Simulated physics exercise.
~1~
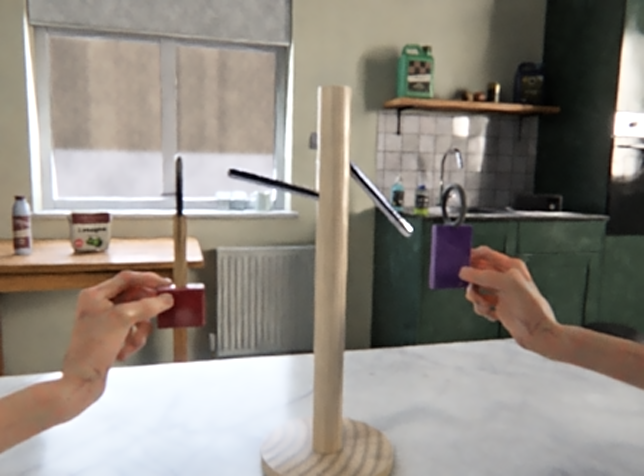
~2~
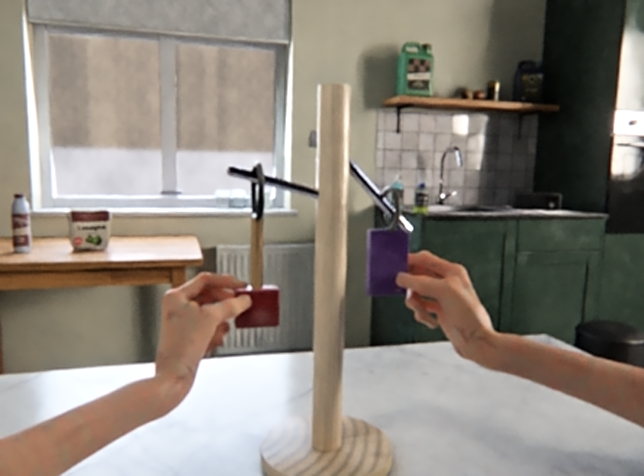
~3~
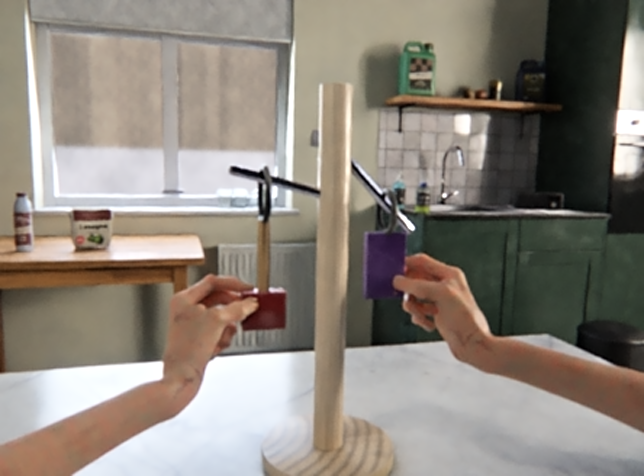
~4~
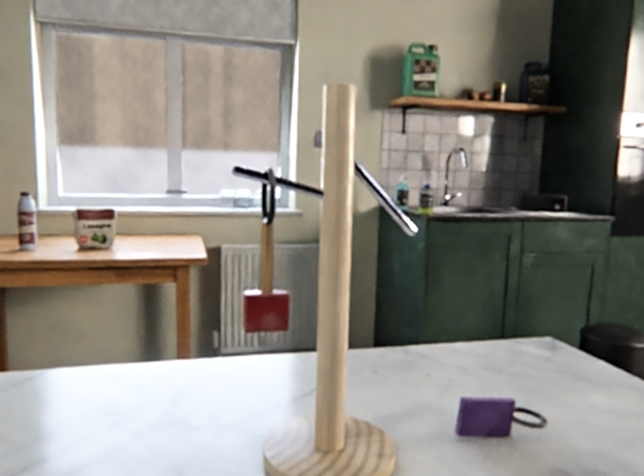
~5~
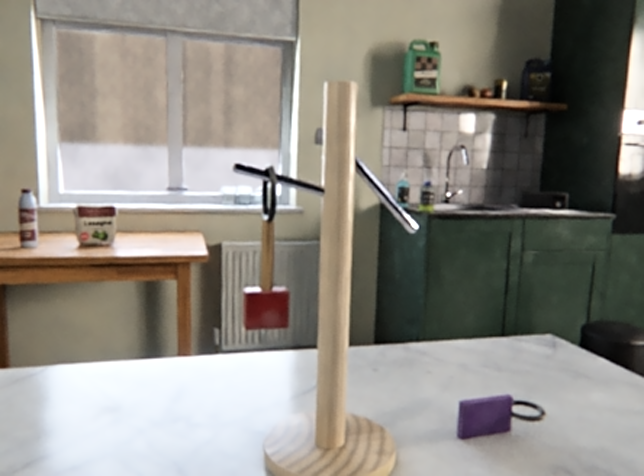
In a kitchen seen across a pale marble table from a slightly swaying camera, a wooden peg stand rises in the centre, with a window behind on the left and green cupboards on the right. A hand on the left holds a red brush by its block, and a hand on the right holds a purple tag, each with a dark ring. Both hands move inward, bringing the rings to the two dark pegs. Once the hands are gone, the red brush hangs from the left peg, but the purple tag has dropped and lies on the table at the right.
